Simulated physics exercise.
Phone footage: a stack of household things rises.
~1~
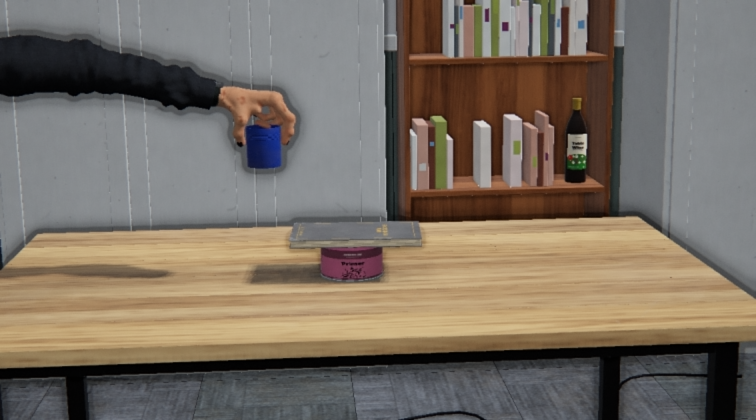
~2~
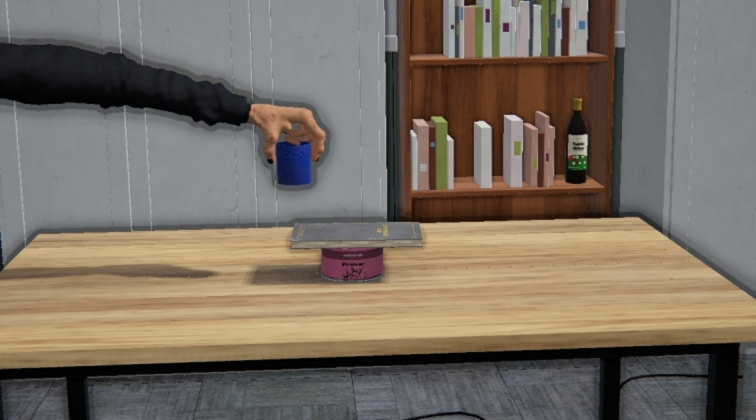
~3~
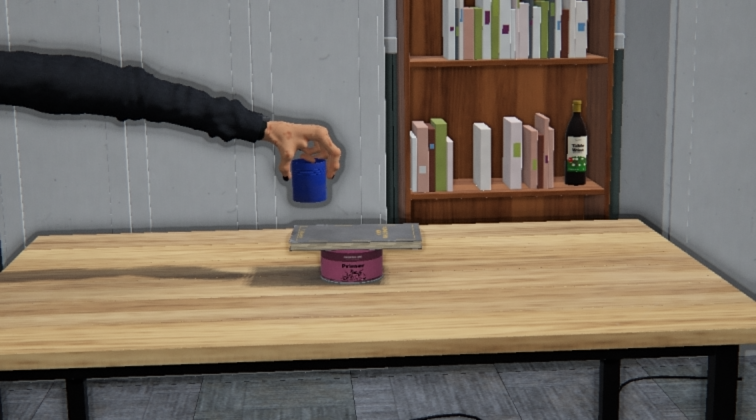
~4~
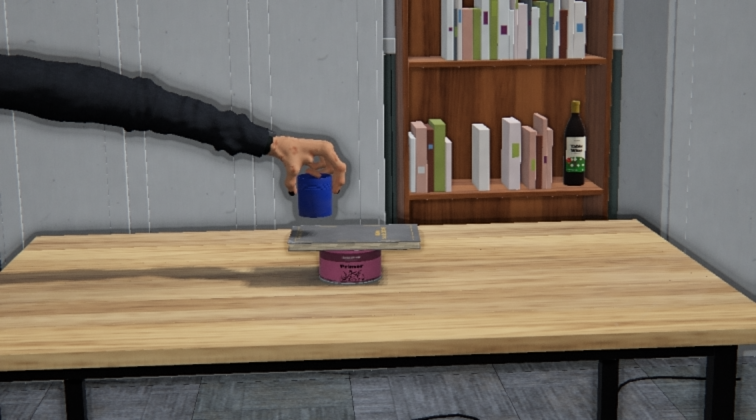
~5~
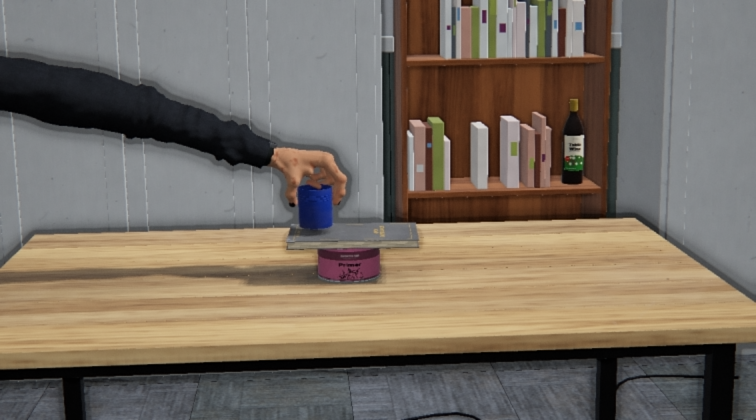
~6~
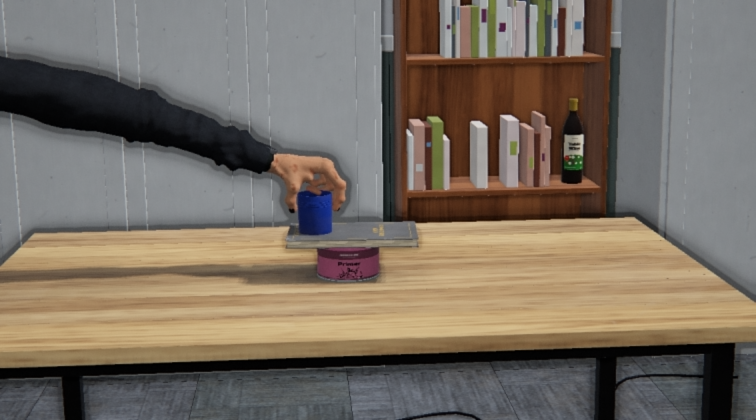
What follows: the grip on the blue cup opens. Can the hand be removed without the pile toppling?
Yes, the pile stays balanced.
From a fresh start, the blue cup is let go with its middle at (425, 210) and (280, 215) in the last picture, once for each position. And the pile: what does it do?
Case 1: Collapse. Case 2: Collapse.
Then, 0.90 s past the last view, nothing moves.
Then, 2.00 s past the last view, blue cup resting near (315, 213).
Finally, all 3 still in place. Final places as the last picture's camera would see them, blue cup near (315, 213). The pile holds.
